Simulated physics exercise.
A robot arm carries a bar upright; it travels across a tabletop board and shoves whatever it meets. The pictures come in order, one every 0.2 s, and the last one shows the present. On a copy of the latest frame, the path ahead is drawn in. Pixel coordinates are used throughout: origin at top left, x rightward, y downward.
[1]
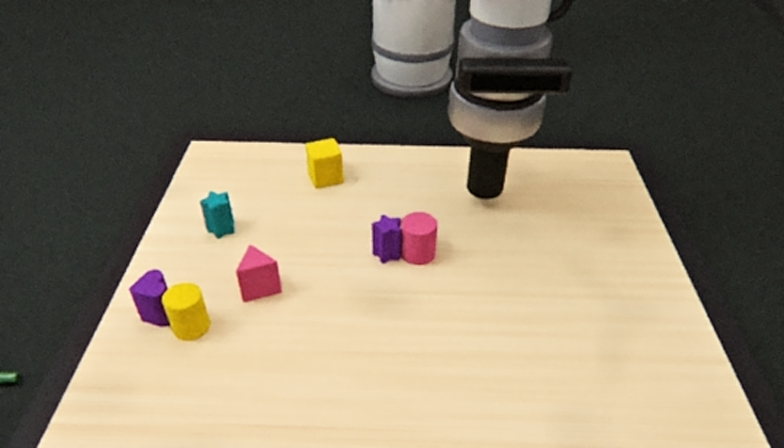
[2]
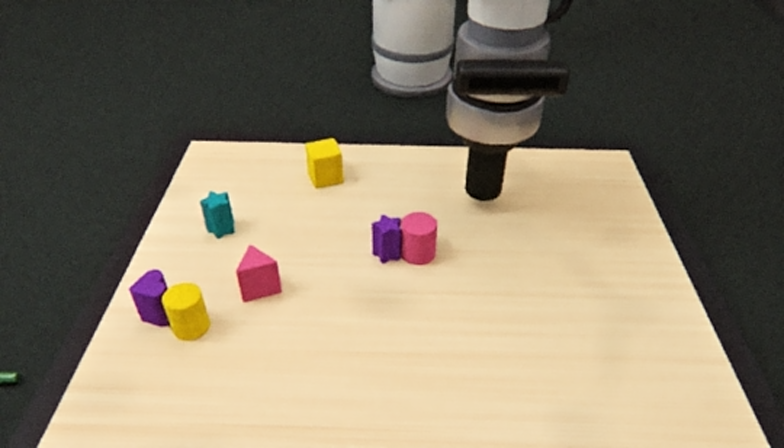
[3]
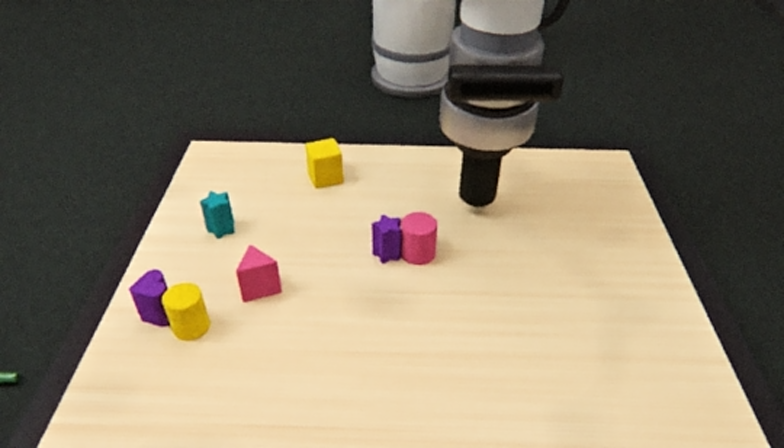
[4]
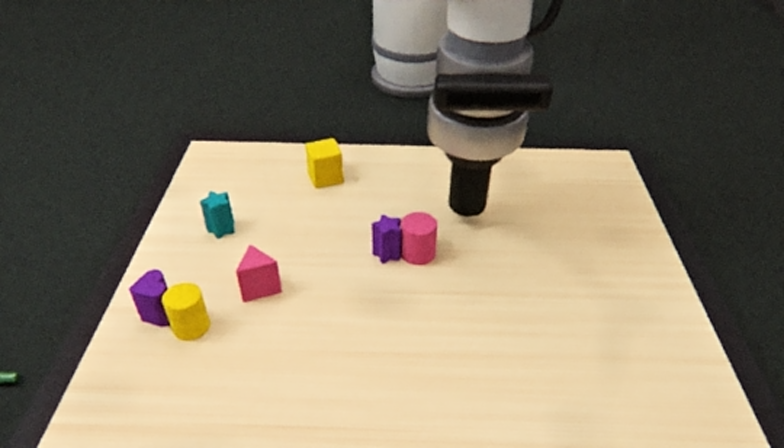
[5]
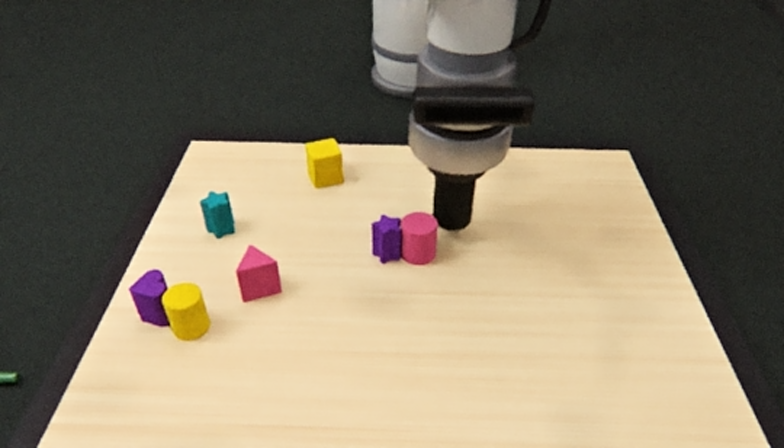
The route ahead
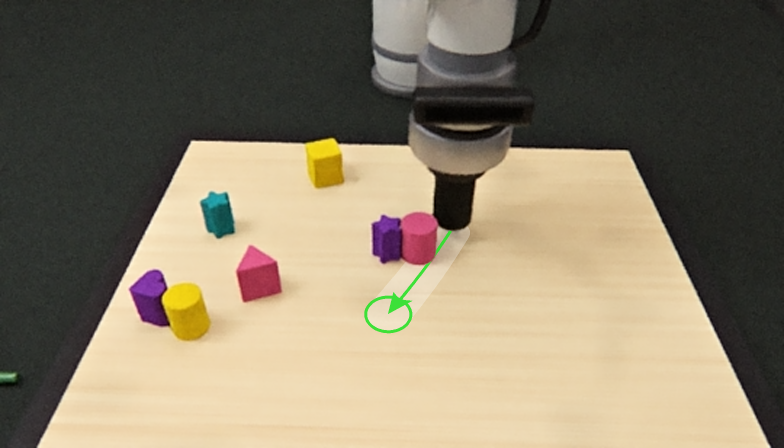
A robot arm with a dark cylindrical tip moves slowly left and slightly toward the viewer over a pale wooden board, nearing a pink cylinder beside a purple star, while the scattered yellow, teal, pink and purple blocks stay still.
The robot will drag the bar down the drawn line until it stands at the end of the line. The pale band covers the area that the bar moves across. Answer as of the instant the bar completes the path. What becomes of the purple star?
In the end it has been moved.
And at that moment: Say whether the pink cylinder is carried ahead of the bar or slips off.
It falls back or aside.
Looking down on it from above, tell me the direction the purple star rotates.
Looking down: Clockwise.
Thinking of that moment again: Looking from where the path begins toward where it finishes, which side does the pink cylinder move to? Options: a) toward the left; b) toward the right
I'll go with b - toward the right.
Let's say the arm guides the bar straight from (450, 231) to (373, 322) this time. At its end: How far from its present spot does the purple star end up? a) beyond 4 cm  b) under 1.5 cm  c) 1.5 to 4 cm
Letter c.
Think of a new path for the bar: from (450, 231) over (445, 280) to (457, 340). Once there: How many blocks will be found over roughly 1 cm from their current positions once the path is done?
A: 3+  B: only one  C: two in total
The answer is B.
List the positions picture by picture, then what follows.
The first frame shows lower end of the bar at (485, 189), tops of blocks, purple star at (387, 223), pink cylinder at (420, 222).
The second frame shows bar at (483, 191), blocks as before.
The third frame shows bar at (477, 197), blocks as before.
The fourth frame shows bar at (467, 206), blocks as before.
The fifth frame shows bar at (452, 219), purple star at (387, 223), pink cylinder at (420, 222).
The drawn path runs from (450, 231) via (423, 270), ending at (388, 314).
The first path, step by step. One third of the way, bar at (434, 245); purple star at (372, 226), turned 35° clockwise; pink cylinder at (398, 237).
Two thirds of the way, bar at (413, 272); purple star at (368, 227), turned 60° clockwise; pink cylinder at (372, 251).
At the end, bar at (388, 302); purple star at (368, 227), turned 60° clockwise; pink cylinder at (359, 259).
